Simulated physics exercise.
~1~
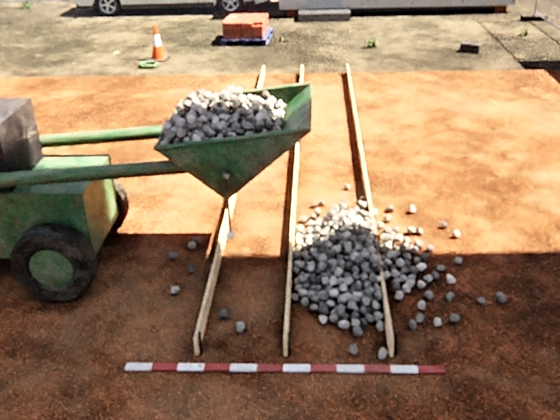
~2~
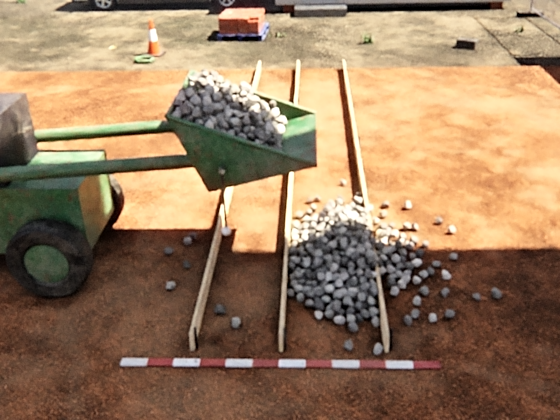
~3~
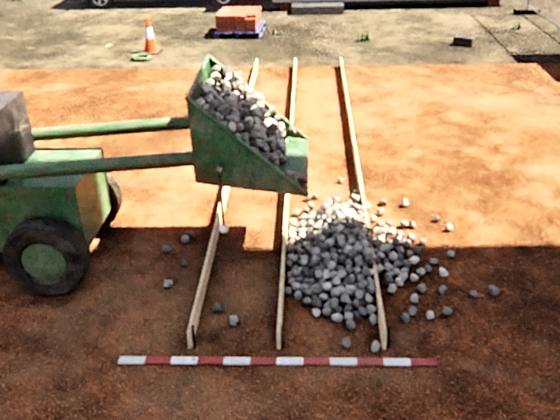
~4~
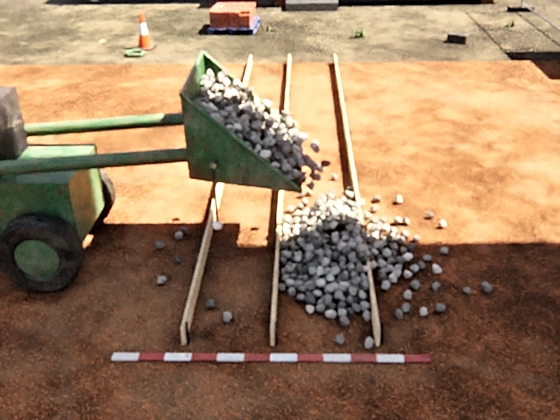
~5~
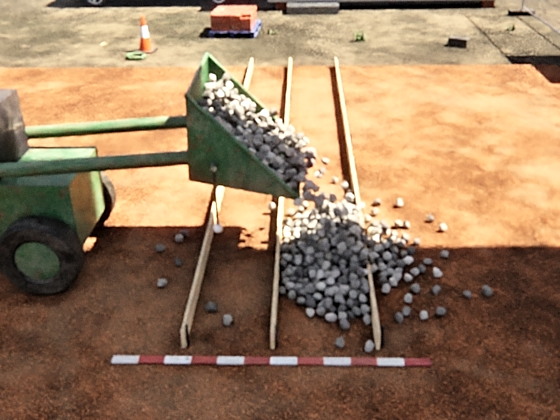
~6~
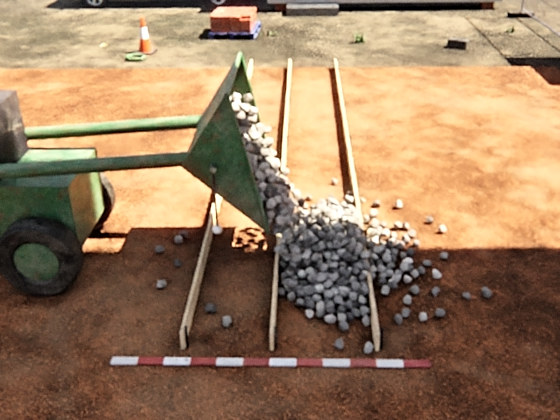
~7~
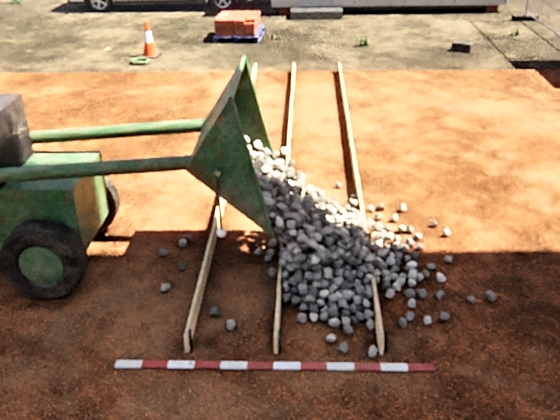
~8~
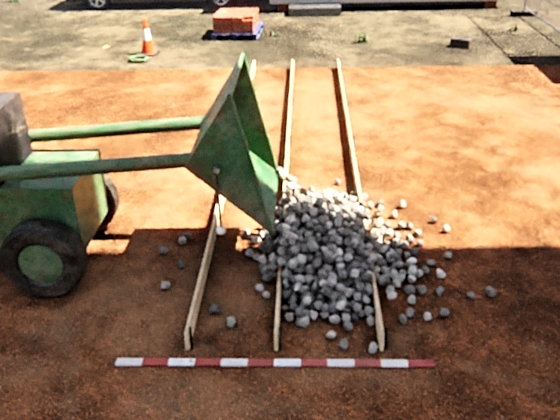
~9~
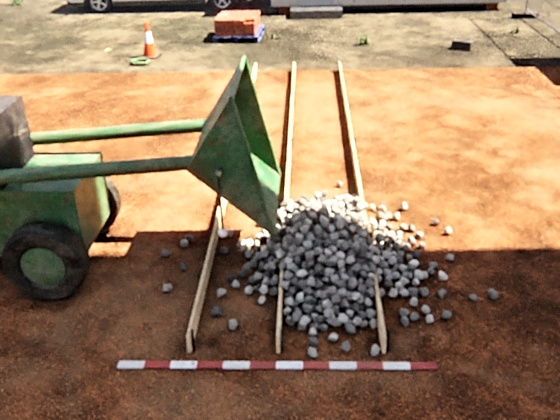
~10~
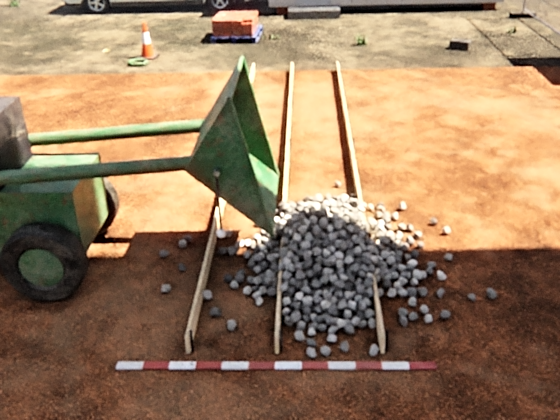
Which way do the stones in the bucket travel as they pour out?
They move to the right, sliding down out of the bucket onto the pile.
